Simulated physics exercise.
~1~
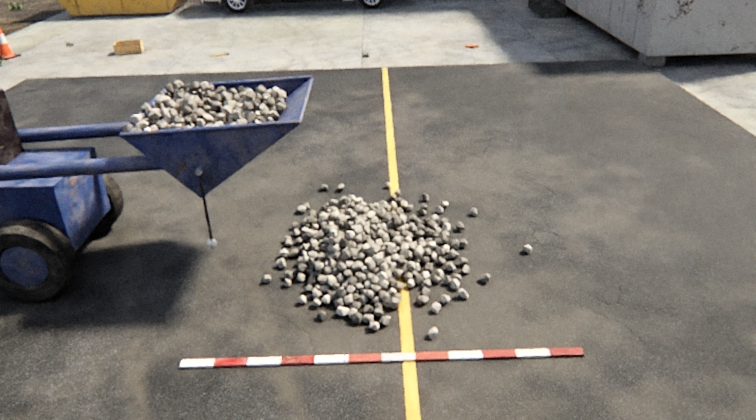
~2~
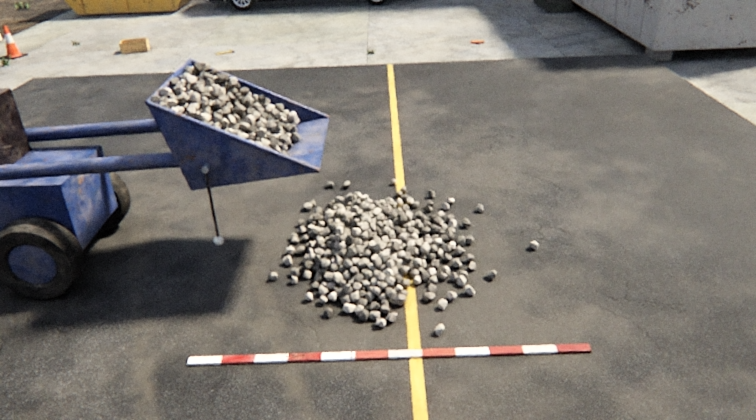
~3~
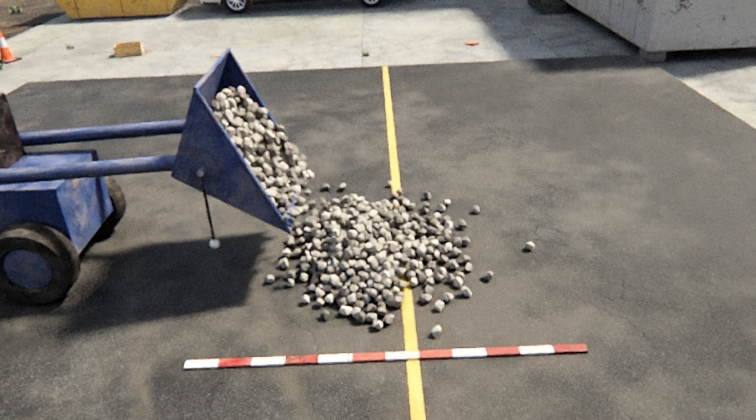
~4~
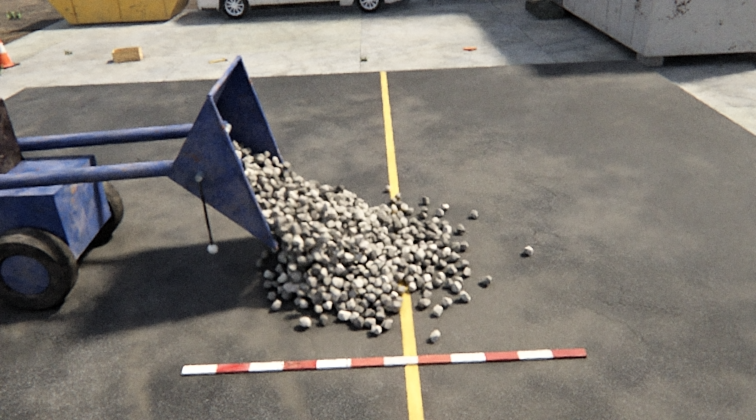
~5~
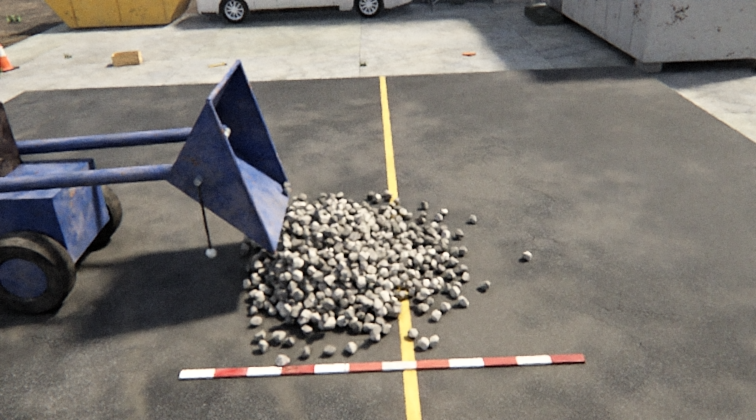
On a paved yard with a yellow line, a blue loader tipped its raised bucket forward and poured grey stones onto the left side of an existing heap, which spread wider toward the striped pole, leaving the bucket empty and still tilted.
